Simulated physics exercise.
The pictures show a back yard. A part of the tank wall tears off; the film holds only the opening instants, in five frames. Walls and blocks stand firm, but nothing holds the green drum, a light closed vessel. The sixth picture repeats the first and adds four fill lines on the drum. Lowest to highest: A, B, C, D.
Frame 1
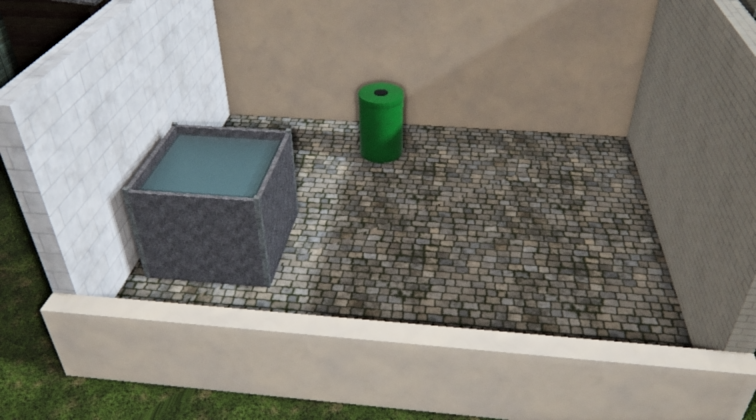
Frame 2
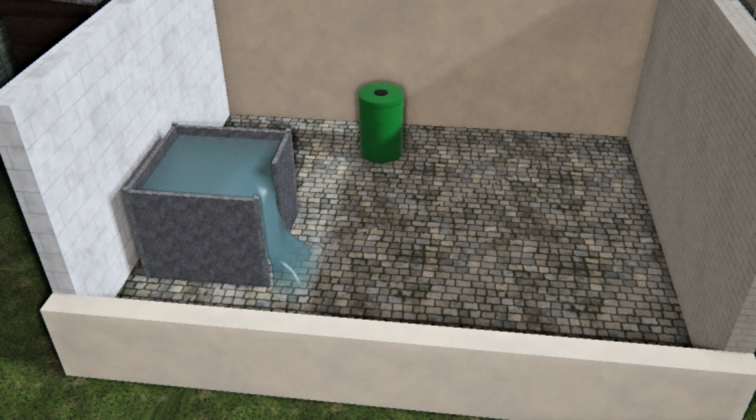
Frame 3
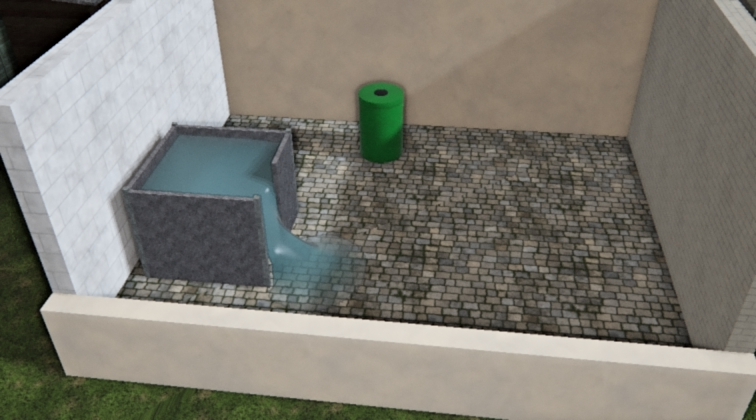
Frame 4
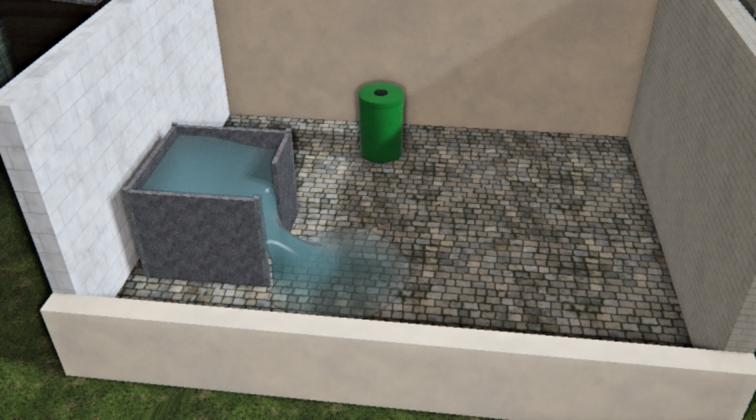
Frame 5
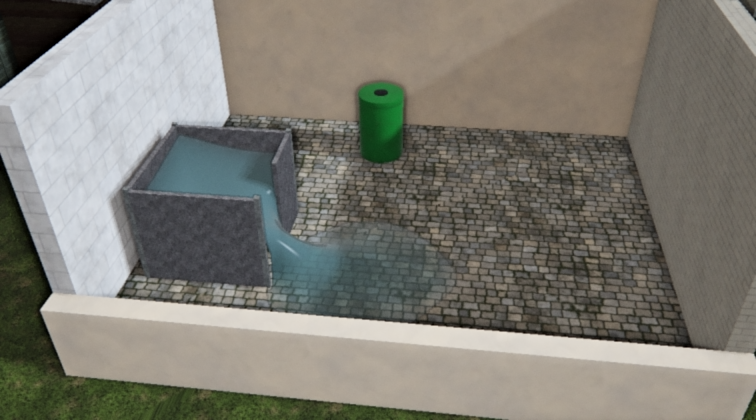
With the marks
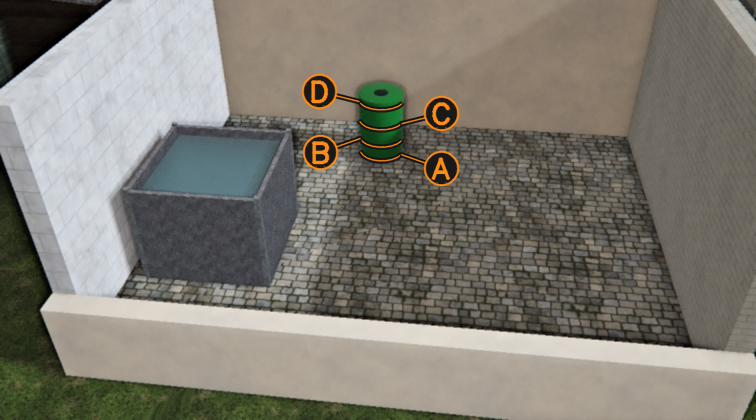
Water poured out through a gap in the right side of a full stone tank and spread across the cobbled yard, while the green drum by the back wall stayed still.
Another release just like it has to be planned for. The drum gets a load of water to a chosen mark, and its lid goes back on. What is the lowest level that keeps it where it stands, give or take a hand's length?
That is line B.
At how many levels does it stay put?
Three of the four.
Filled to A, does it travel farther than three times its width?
No, less.
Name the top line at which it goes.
Line A.
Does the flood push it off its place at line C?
No.
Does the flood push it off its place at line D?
No, not at all.
On the marked copy, A at (379, 160); B at (378, 147); C at (378, 129); D at (378, 109); from the bottom up A, B, C, D.
Choosing A, it is pushed about twice its own width away.
Choosing B, it does not move.
Choosing C, it does not move.
Choosing D, it does not move.
